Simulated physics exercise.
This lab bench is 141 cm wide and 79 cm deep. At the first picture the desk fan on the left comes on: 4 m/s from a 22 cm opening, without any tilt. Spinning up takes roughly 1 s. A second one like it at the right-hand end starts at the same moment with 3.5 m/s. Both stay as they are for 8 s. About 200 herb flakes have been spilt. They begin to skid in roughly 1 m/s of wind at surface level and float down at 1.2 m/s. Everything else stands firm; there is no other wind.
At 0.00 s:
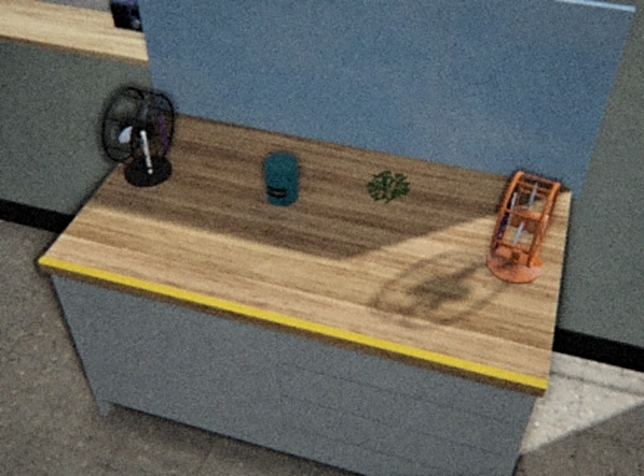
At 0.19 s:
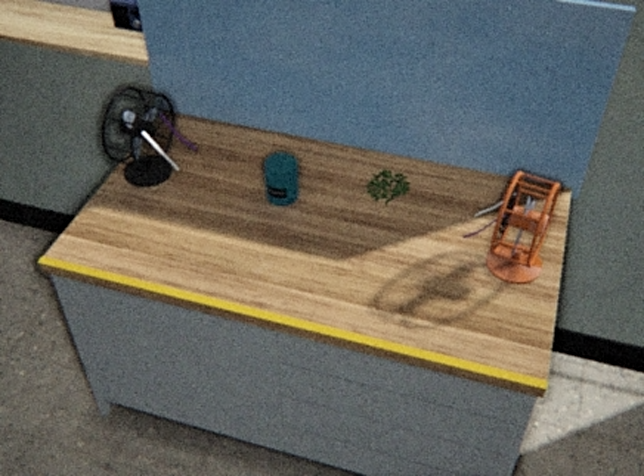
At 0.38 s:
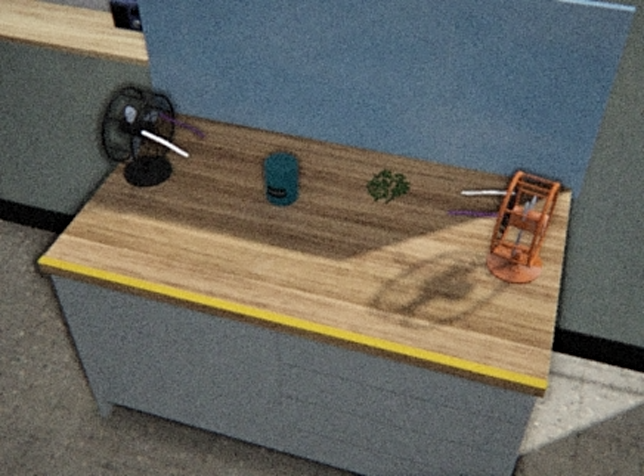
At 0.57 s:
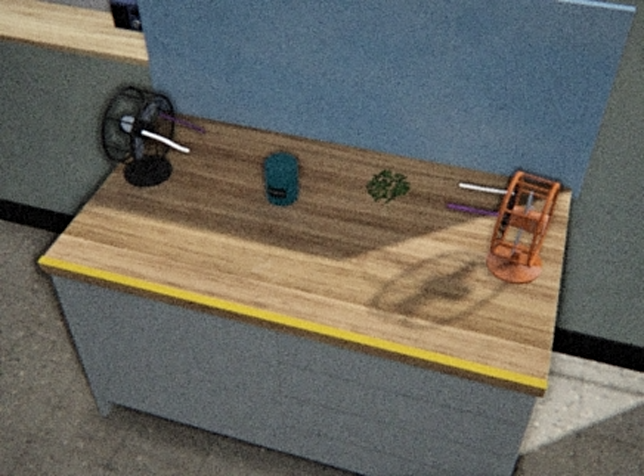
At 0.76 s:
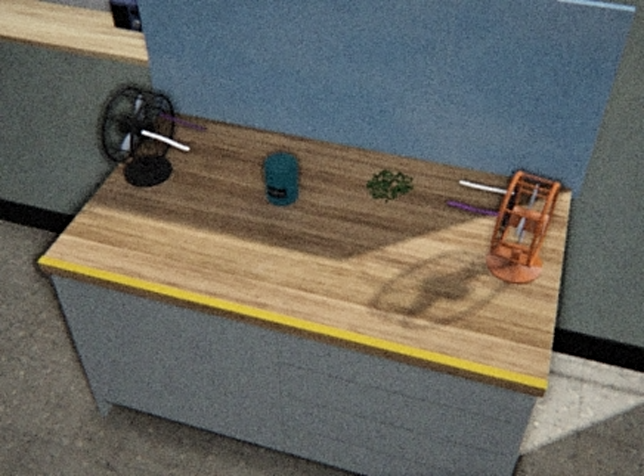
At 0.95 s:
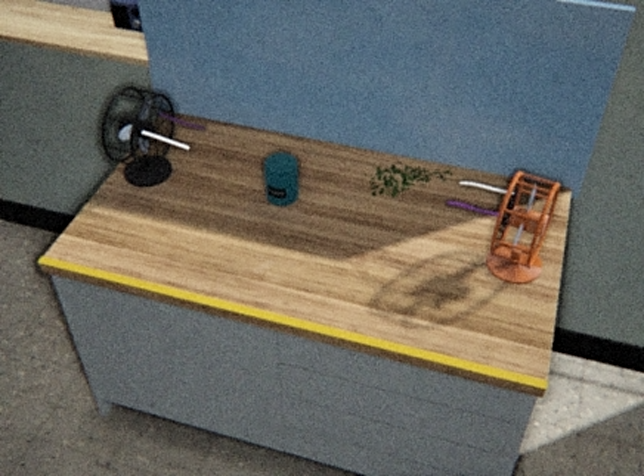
On a wooden lab bench, streamers lifted from a black fan and an orange one facing each other, then the green flakes between them, still at first, spread a little toward the right.
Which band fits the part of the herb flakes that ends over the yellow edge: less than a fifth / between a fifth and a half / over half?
Of the herb flakes, not even a fifth end over the yellow edge.
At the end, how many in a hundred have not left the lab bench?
Some 1 per cent.
After 1.6 s, 0 % are over the yellow edge; the middle of those left on the top is near (550, 185); 0 % are gone or lie where they will stay.
After 2.6 s, 0 % are over the yellow edge; 84 % are gone or lie where they will stay.
After 4.4 s, 0 % are over the yellow edge; 98 % are gone or lie where they will stay.
After 8.0 s, at the end, 0 % are over the yellow edge.
